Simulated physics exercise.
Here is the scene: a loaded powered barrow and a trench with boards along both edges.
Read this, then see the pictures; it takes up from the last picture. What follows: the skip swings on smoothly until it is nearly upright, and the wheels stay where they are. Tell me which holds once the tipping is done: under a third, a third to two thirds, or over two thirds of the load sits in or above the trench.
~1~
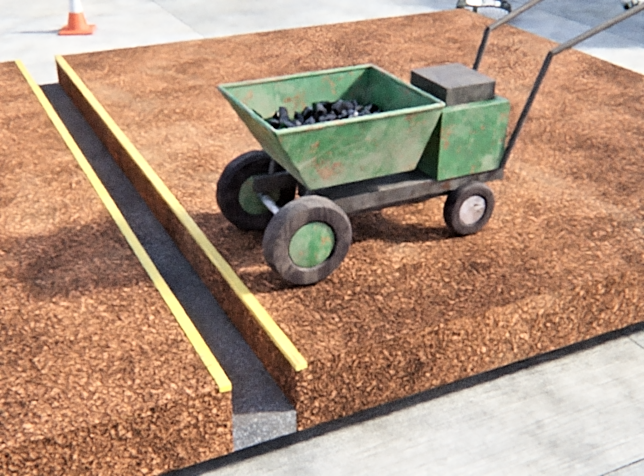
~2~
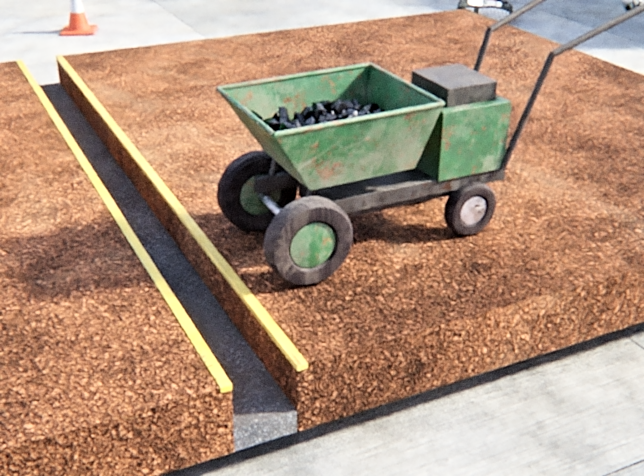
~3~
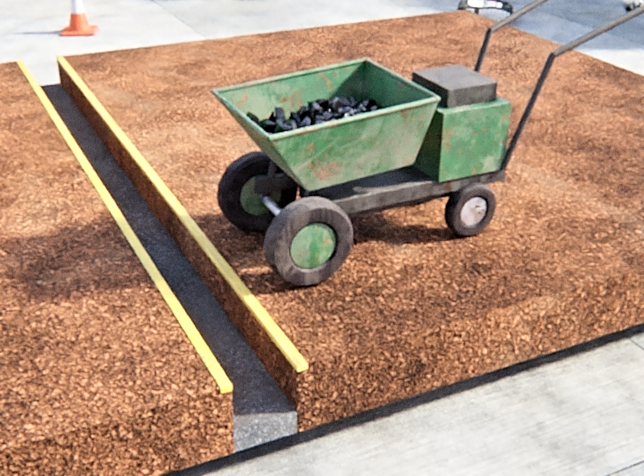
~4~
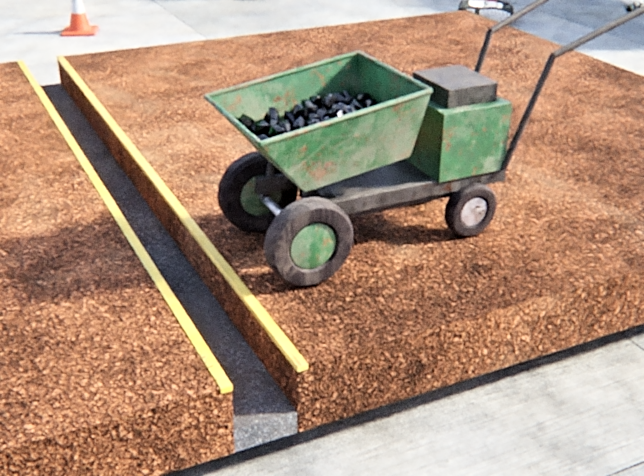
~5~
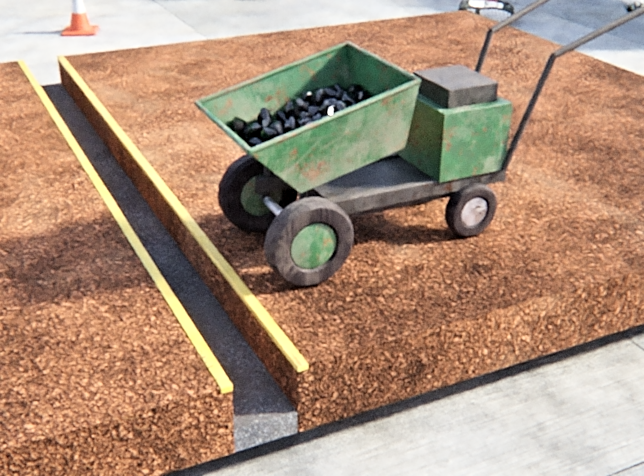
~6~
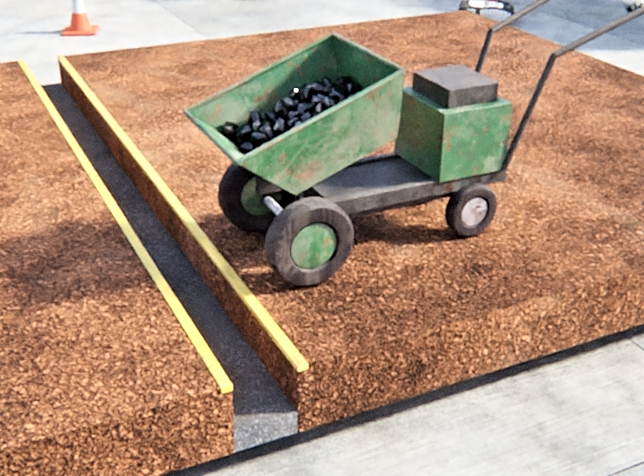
Smaller than a third.
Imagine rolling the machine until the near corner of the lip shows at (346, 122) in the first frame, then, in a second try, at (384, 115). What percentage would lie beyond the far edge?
Some 0 % then some 0 %.
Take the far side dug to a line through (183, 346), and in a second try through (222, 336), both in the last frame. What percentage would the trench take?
Roughly 40 % and 0 %.
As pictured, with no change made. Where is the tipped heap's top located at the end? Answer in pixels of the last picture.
Roughly (139, 260).
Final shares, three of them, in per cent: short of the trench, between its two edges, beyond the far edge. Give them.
In percent, short 0, between 5 and beyond 75.
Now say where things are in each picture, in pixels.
Lip of the skip near (275, 134), level; top of the load near (322, 121), lumps of coal; first edge of the trench near (269, 323); far edge near (197, 341), the trench under half as wide as the skip, and about as deep as wide, in the first picture.
Lip of the skip near (274, 135), level; top of the load near (336, 125), in the second picture.
Lip of the skip near (269, 139), tipped barely; top of the load near (336, 117), in the third picture.
Lip of the skip near (260, 144), tipped a little; top of the load near (342, 113), in the fourth picture.
Lip of the skip near (249, 152), tipped a little; top of the load near (347, 101), in the fifth picture.
Lip of the skip near (237, 162), tipped clearly; top of the load near (345, 105); first edge of the trench near (270, 324); far edge near (199, 342), in the sixth picture.
Shortly afterwards, skip tipped steeply; the whole lot in the skip.
Next, skip tipped right over; the bulk in the skip; only a few in or heaped over the trench; near a quarter beyond it.
Some moments later, skip tipped right over; near a quarter in the skip; only a few in or heaped over the trench; near two thirds beyond it.
In the end, skip tipped right over; near a quarter in the skip; a little in or heaped over the trench; the bulk beyond it.
